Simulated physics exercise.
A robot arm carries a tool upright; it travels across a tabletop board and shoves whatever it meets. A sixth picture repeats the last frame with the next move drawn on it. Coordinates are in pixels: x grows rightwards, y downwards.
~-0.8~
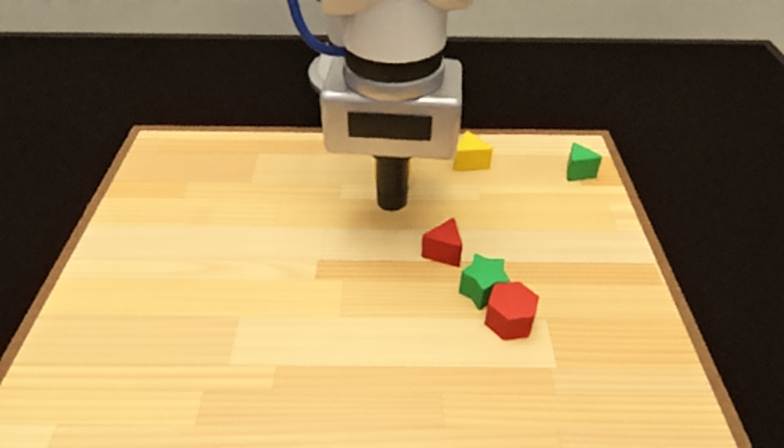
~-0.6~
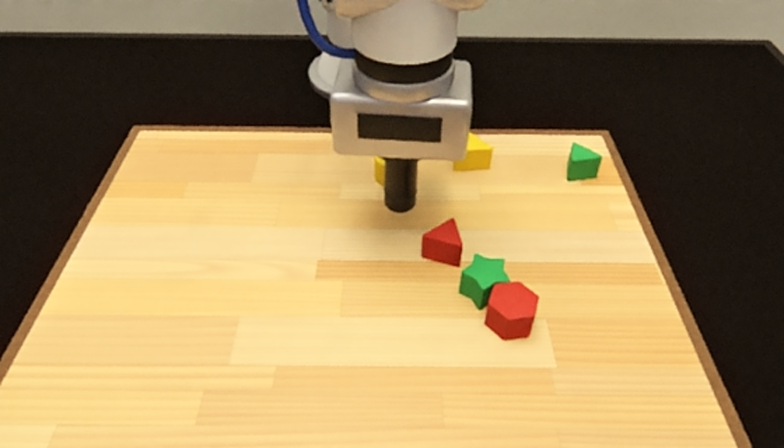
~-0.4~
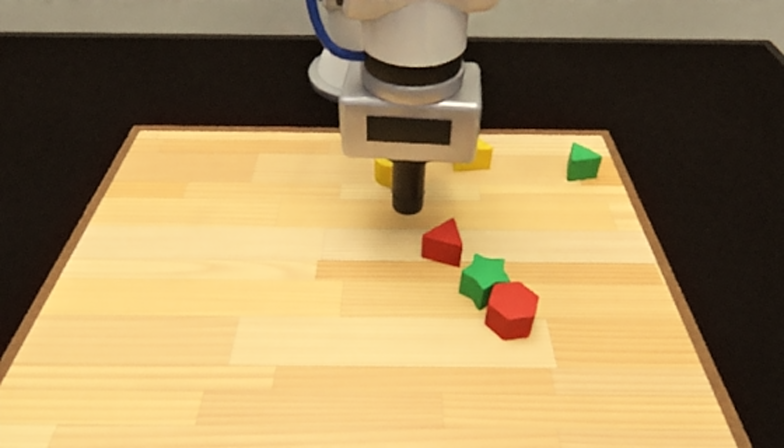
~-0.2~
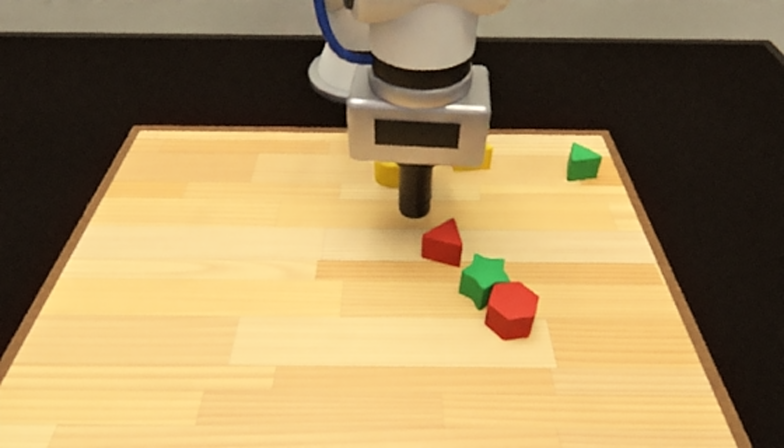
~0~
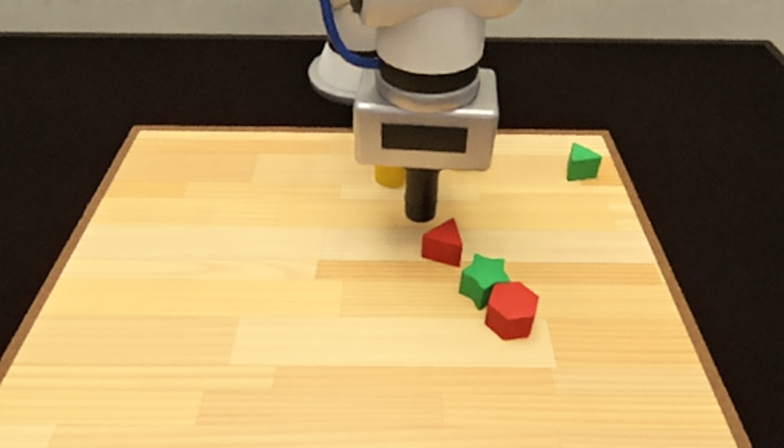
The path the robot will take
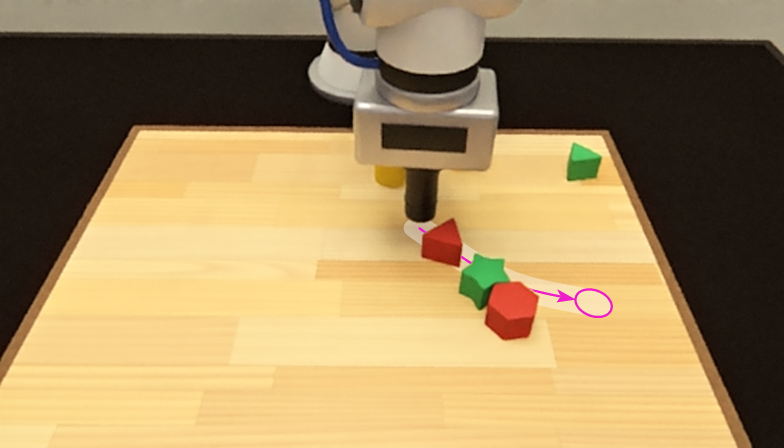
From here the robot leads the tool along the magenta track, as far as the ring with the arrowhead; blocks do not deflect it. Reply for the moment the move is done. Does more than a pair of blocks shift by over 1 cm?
Yes, it checks out.
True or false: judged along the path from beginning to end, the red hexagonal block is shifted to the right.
True
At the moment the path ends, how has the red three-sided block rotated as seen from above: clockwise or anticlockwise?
Clockwise, from overhead.
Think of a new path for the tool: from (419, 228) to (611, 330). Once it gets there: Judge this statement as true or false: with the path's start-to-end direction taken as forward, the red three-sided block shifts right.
This is true.
Drawn move, from (419, 228) by way of (493, 276) to (594, 303).
On the path given first. One third of the way, tool (469, 245); red three-sided block (473, 261), turned 40° clockwise; green star (500, 280); red hexagonal block (526, 310).
Two thirds of the way, tool (529, 273); red three-sided block (485, 278), turned 55° clockwise; green star (534, 300), turned 25° clockwise; red hexagonal block (545, 337), turned 30° clockwise.
At the end, tool (599, 288); yellow circle still; red three-sided block (485, 278), turned 55° clockwise; green star (554, 304), turned 60° clockwise; red hexagonal block (547, 343), turned 35° clockwise.
